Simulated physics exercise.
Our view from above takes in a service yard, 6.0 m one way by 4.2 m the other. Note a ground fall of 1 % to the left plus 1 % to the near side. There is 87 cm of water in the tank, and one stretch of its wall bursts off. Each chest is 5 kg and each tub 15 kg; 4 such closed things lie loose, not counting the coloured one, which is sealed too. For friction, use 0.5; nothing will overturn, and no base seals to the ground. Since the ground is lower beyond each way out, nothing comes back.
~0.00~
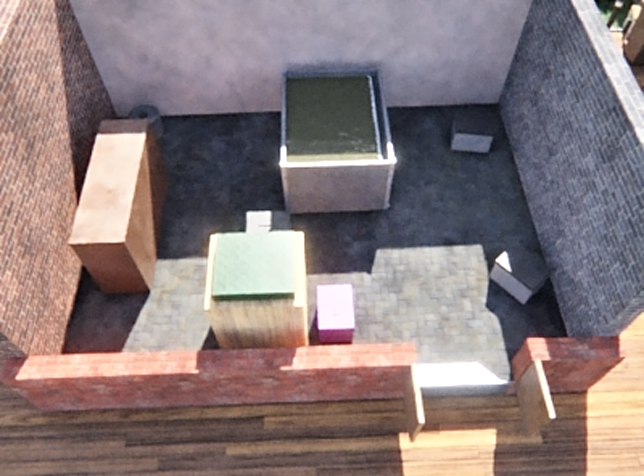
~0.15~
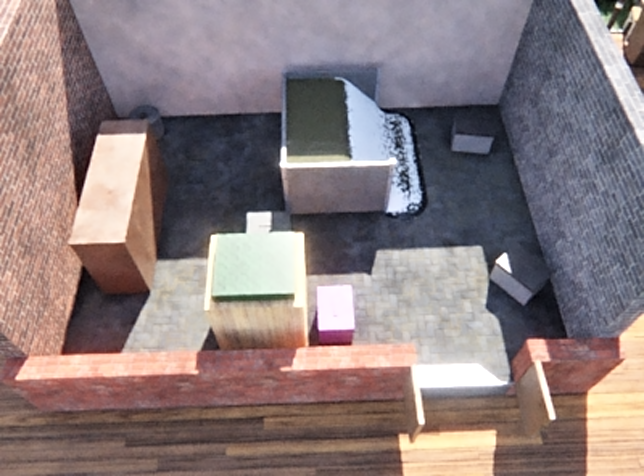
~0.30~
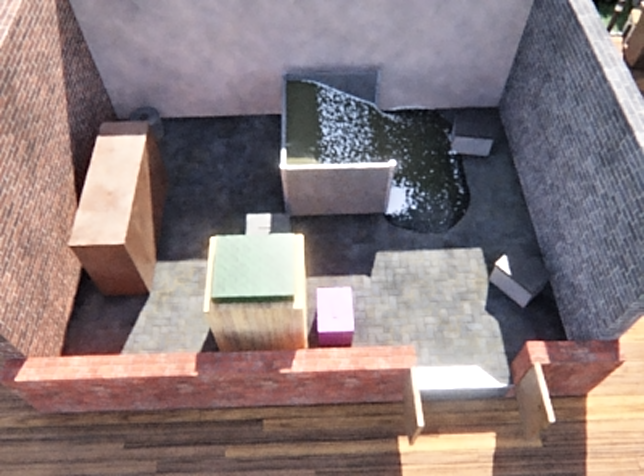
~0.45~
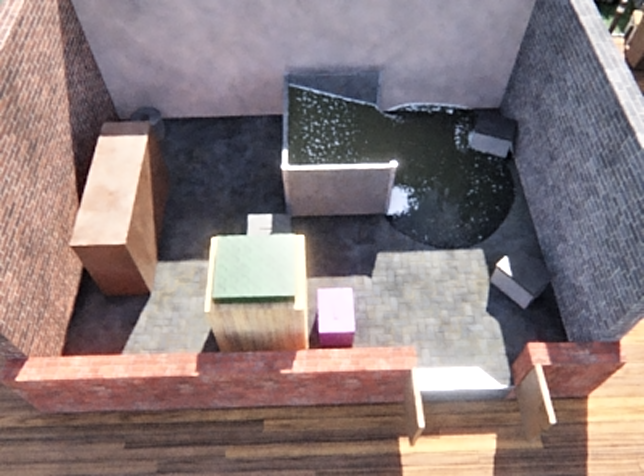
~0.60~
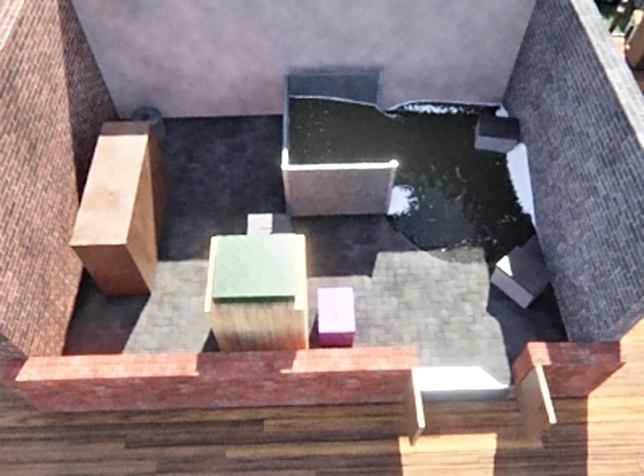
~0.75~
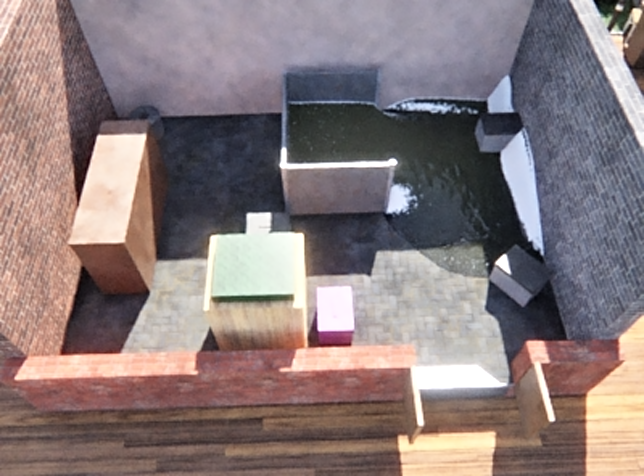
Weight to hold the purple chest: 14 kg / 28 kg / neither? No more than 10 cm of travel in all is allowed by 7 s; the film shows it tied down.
My prediction: Neither option.
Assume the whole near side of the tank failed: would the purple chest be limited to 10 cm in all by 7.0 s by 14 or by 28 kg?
Neither one.
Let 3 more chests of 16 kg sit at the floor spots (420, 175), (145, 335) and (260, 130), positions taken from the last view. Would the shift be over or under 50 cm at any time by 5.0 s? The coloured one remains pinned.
In that order: Farther, then not as far, then not as far.
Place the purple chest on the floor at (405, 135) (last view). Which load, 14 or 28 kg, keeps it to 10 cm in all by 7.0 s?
Both fall short.
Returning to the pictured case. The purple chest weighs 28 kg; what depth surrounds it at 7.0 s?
5 cm, roughly.
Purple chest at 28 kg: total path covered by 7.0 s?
It covers some 80 cm altogether.
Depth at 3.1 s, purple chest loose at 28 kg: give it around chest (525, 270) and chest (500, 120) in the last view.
Depth approx. 17 cm / 12 cm.
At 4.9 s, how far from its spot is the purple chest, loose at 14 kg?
I'd put it at about 100 cm.
After 1.4 s the purple chest would be 0 cm from its start with 14 kg and 0 cm from its start with 28 kg; 0 cm of water round it then.
After 3.1 s the purple chest would be 15 cm from its start with 14 kg and 0 cm from its start with 28 kg; 8 cm of water round it then.
After 4.9 s the purple chest would be 100 cm from its start with 14 kg and 51 cm from its start with 28 kg; 8 cm of water round it then.
After 7.0 s the purple chest would be 154 cm from its start with 14 kg and 61 cm from its start with 28 kg; 5 cm of water round it then.
